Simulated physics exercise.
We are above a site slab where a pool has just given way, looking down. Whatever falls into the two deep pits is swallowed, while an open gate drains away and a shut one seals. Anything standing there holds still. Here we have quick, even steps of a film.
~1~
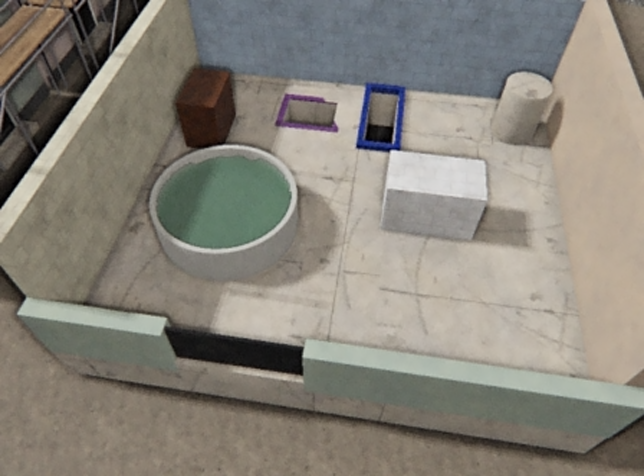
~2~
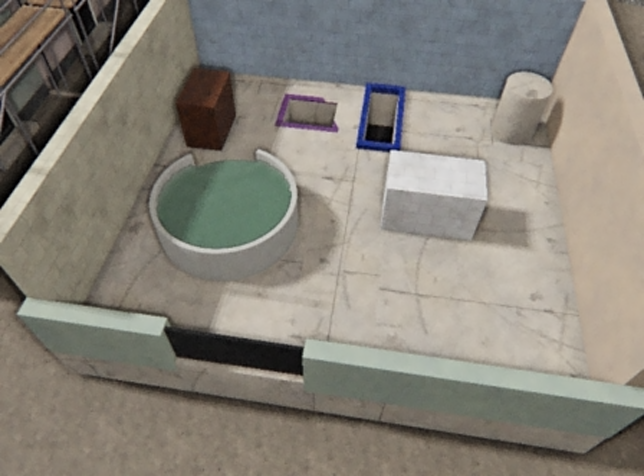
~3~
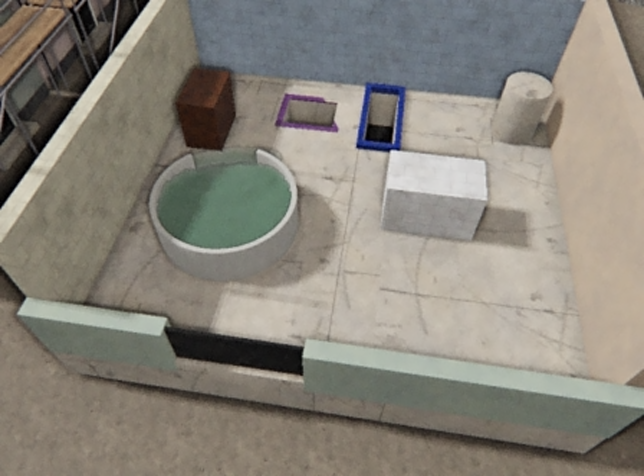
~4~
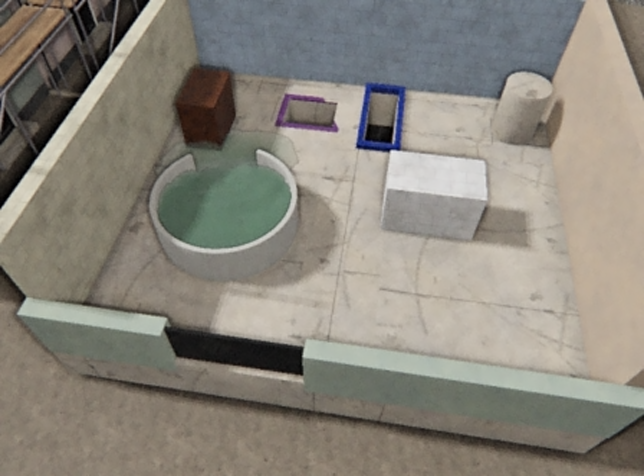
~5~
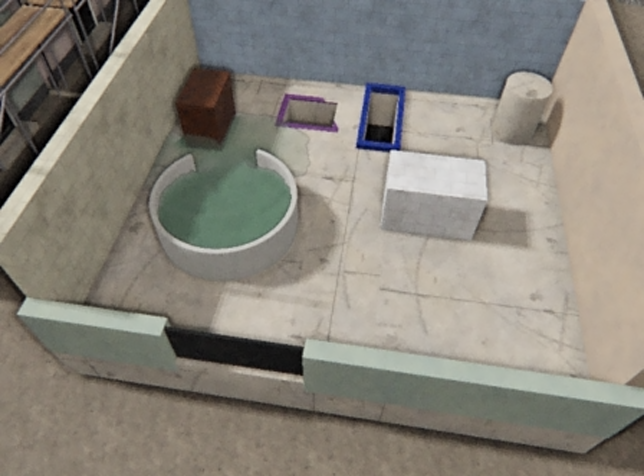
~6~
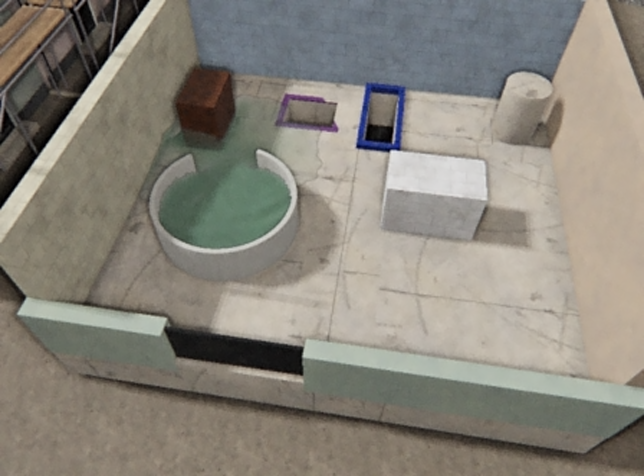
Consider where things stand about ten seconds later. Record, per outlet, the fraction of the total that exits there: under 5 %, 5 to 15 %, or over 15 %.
Result: The gate pulls in barely a drop - beneath five per cent. The blue pit pulls in barely a drop - beneath five per cent. The purple pit pulls in a good deal - past fifteen per cent.
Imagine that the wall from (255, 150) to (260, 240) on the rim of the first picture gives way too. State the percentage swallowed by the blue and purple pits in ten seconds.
Blue 6 %, purple 12 %.
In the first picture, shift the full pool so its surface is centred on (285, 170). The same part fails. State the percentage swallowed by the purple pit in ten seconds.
Within ten seconds the purple pit collects 50 percent of the total.
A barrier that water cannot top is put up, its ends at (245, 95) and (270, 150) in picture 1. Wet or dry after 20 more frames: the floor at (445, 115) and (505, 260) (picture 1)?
Going in order, I'd say kept out of it and kept out of it.
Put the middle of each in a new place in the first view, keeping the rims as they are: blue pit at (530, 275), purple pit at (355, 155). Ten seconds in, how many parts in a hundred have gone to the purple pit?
Purple: About 8 %.
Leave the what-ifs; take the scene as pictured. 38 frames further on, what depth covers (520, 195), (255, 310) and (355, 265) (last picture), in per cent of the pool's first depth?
Readings in sequence: 0, 4, 2 percent.
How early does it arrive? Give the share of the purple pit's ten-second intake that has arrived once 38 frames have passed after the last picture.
About 70 per cent.
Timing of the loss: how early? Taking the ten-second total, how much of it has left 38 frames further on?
My estimate is roughly 70 percent.
A moment on, water covers 20 % of the floor; the gate 0 %, the blue pit 0 %, the purple pit 2 %.
Next, water covers 25 % of the floor; the gate 0 %, the blue pit 0 %, the purple pit 7 %.
Then, water covers 30 % of the floor; the gate 0 %, the blue pit 1 %, the purple pit 13 %.
Later, water covers 50 % of the floor; the gate 0 %, the blue pit 3 %, the purple pit 30 %.
In the end, water covers 65 % of the floor; the gate 0 %, the blue pit 3 %, the purple pit 44 %.
